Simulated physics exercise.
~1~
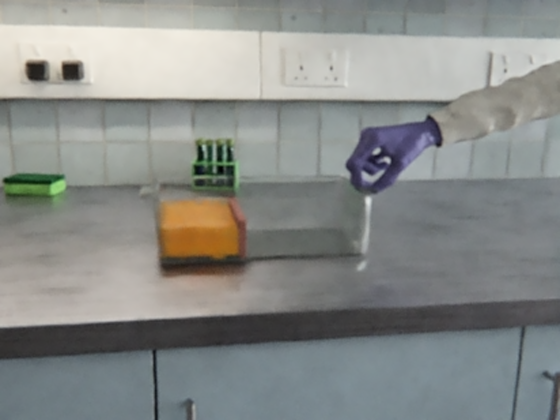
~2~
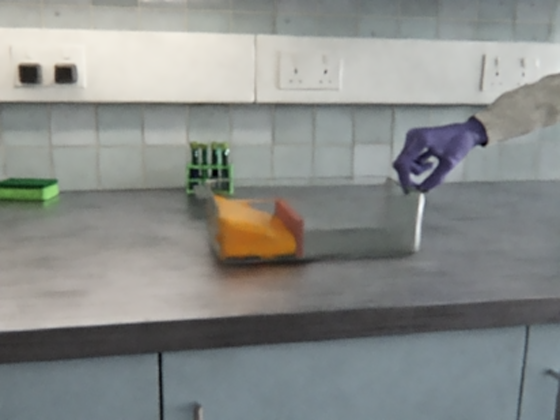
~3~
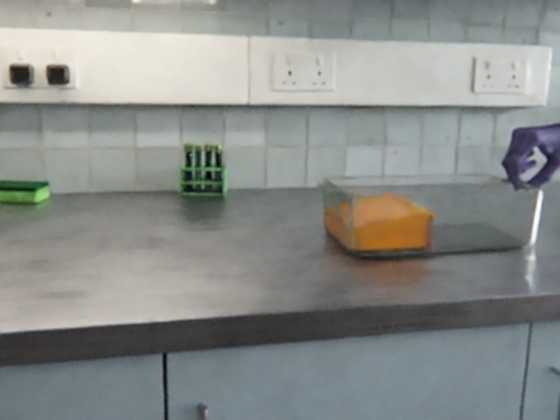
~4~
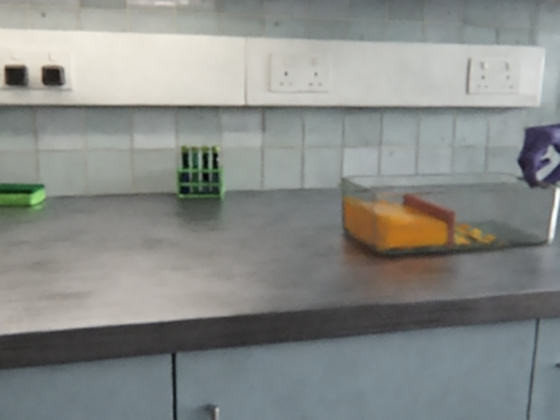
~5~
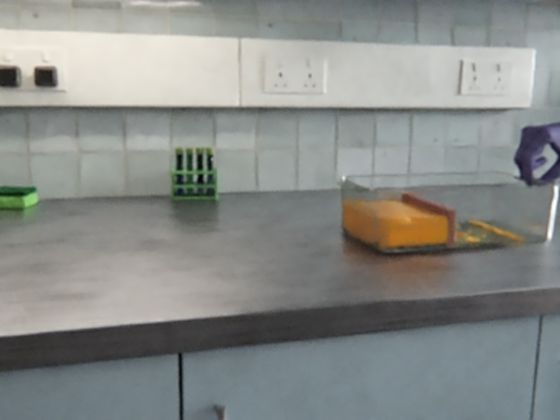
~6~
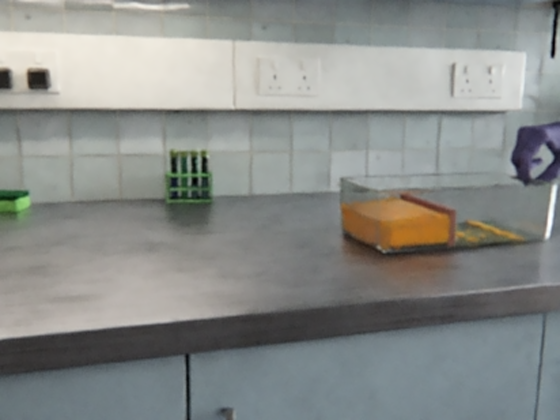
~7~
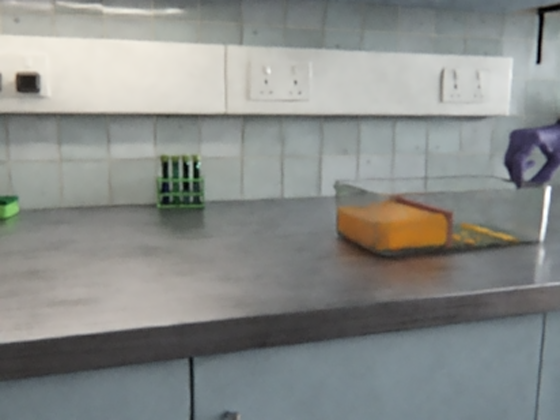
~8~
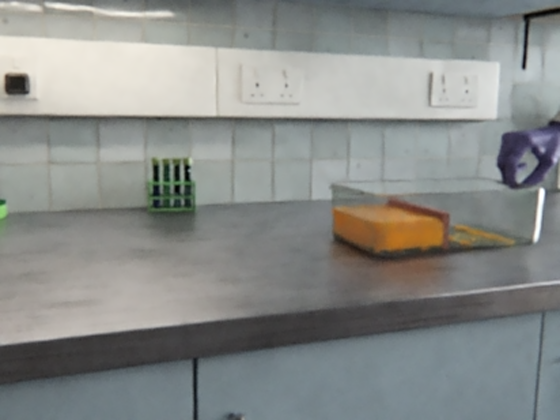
A purple-gloved hand at the end of a pale sleeve holds the right end of a clear rectangular box on a grey worktop, seen from the front and slightly above. Orange juice fills only the left side, behind a reddish divider, while a green rack of tubes, a green sponge and wall sockets sit behind. The hand pulls the box to the right, and the juice heaps up steeply against the left end. As the box stops, the juice swings back and a little spills over the divider. The box then rests, with most juice still on the left and small orange patches on the right.
